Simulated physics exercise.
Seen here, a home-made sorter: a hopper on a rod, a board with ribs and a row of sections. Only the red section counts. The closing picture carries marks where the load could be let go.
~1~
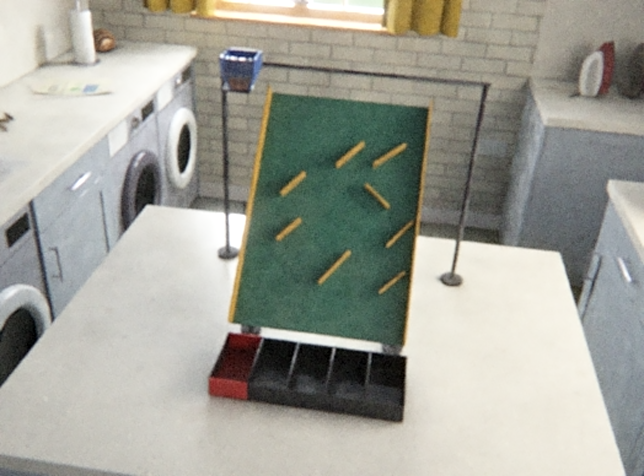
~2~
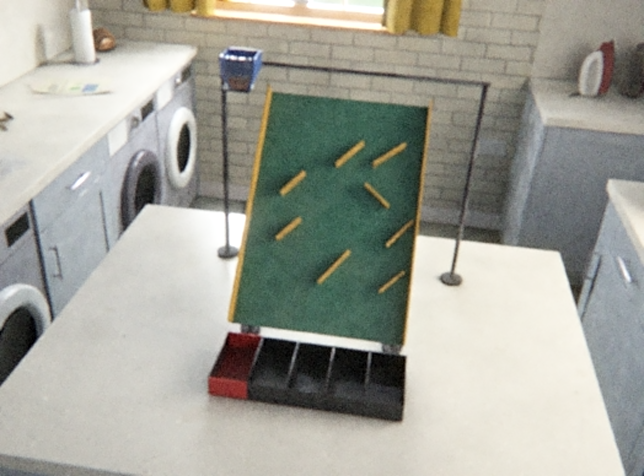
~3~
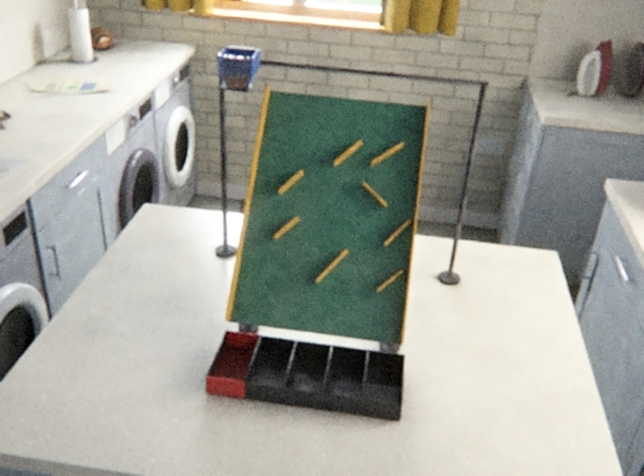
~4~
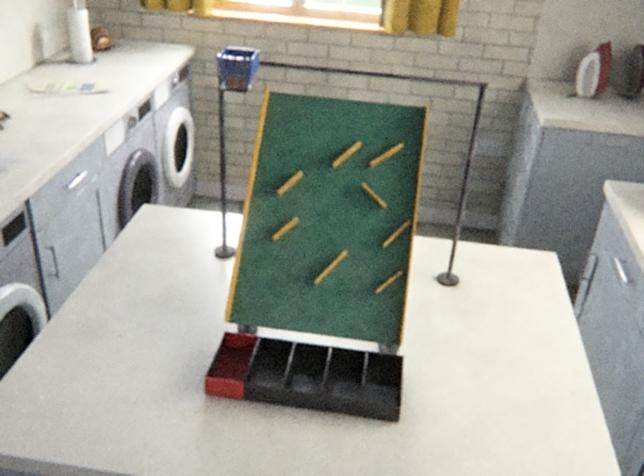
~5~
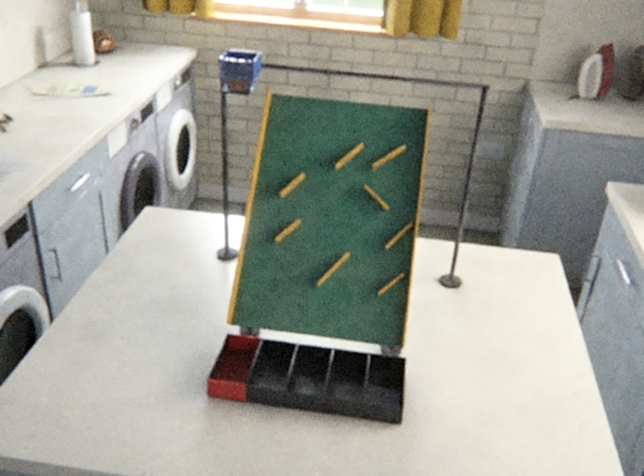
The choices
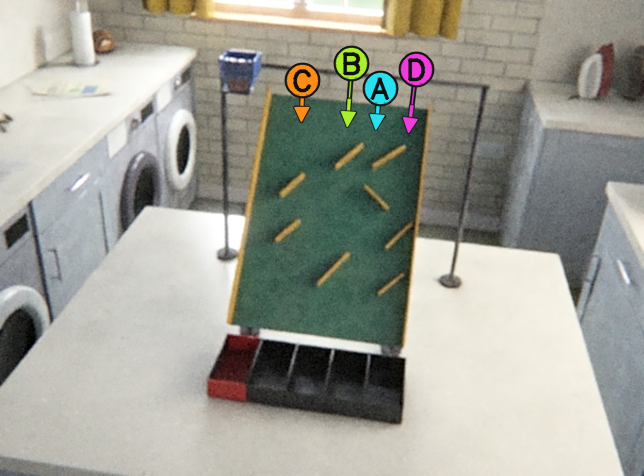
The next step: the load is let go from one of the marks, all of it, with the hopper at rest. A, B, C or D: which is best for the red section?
The answer is mark C.
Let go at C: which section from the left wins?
The first from the left.
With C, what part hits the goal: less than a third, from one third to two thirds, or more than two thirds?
It is more than two thirds.
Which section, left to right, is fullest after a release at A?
The second from the left.
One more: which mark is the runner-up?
That would be B.
On the marked copy, mark A meets the board at (376, 124); mark B meets the board at (347, 121); mark C meets the board at (301, 116); mark D meets the board at (409, 127).
For mark A, about a tenth in the red section, the larger part in other sections.
For mark B, roughly a third in the red section, roughly two thirds in other sections, just a few outside the box.
For mark C, the larger part in the red section, about a tenth in other sections, about a tenth outside the box.
For mark D, just a few in the red section, the larger part in other sections, about a tenth held on the board.
